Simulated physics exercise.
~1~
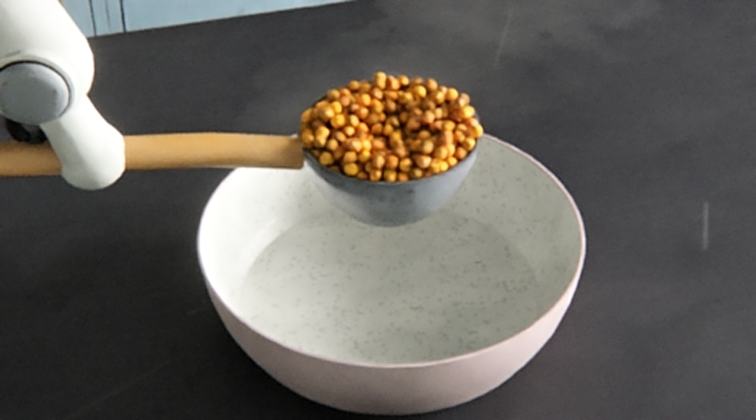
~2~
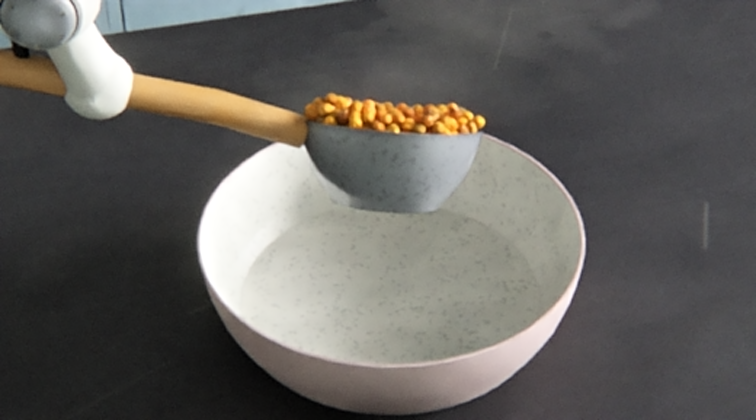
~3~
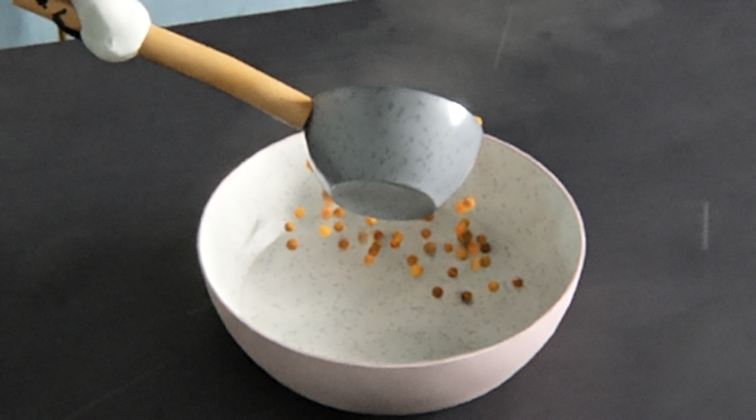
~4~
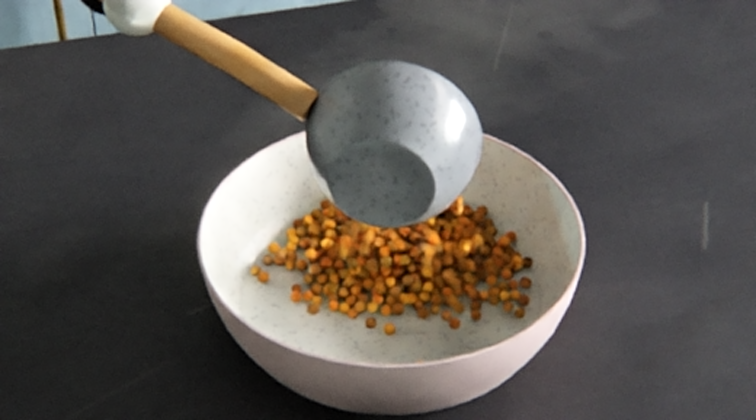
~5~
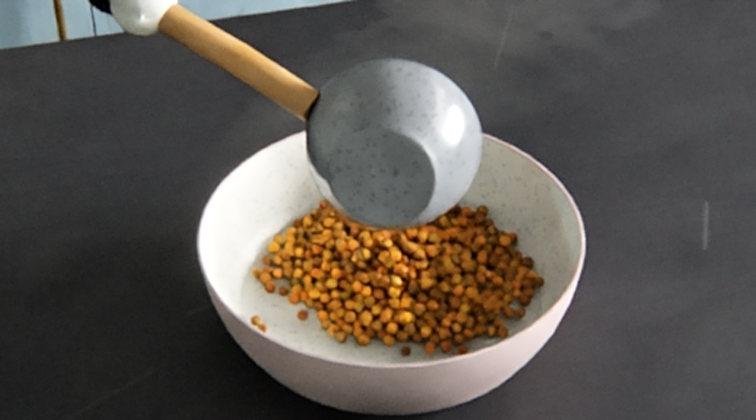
On a dark countertop, a wide pale speckled bowl sits beneath a gray ladle heaped with small golden-brown pieces, its wooden handle held by a white robotic arm at the upper left. The arm begins to tip the ladle, and its bowl turns away from the viewer while the load stays inside. As it tilts further, the first pieces spill out and scatter into the bowl below. More pour down and gather into a loose pile. Finally the ladle hangs steeply tipped above a broad mound covering much of the bowl's bottom.
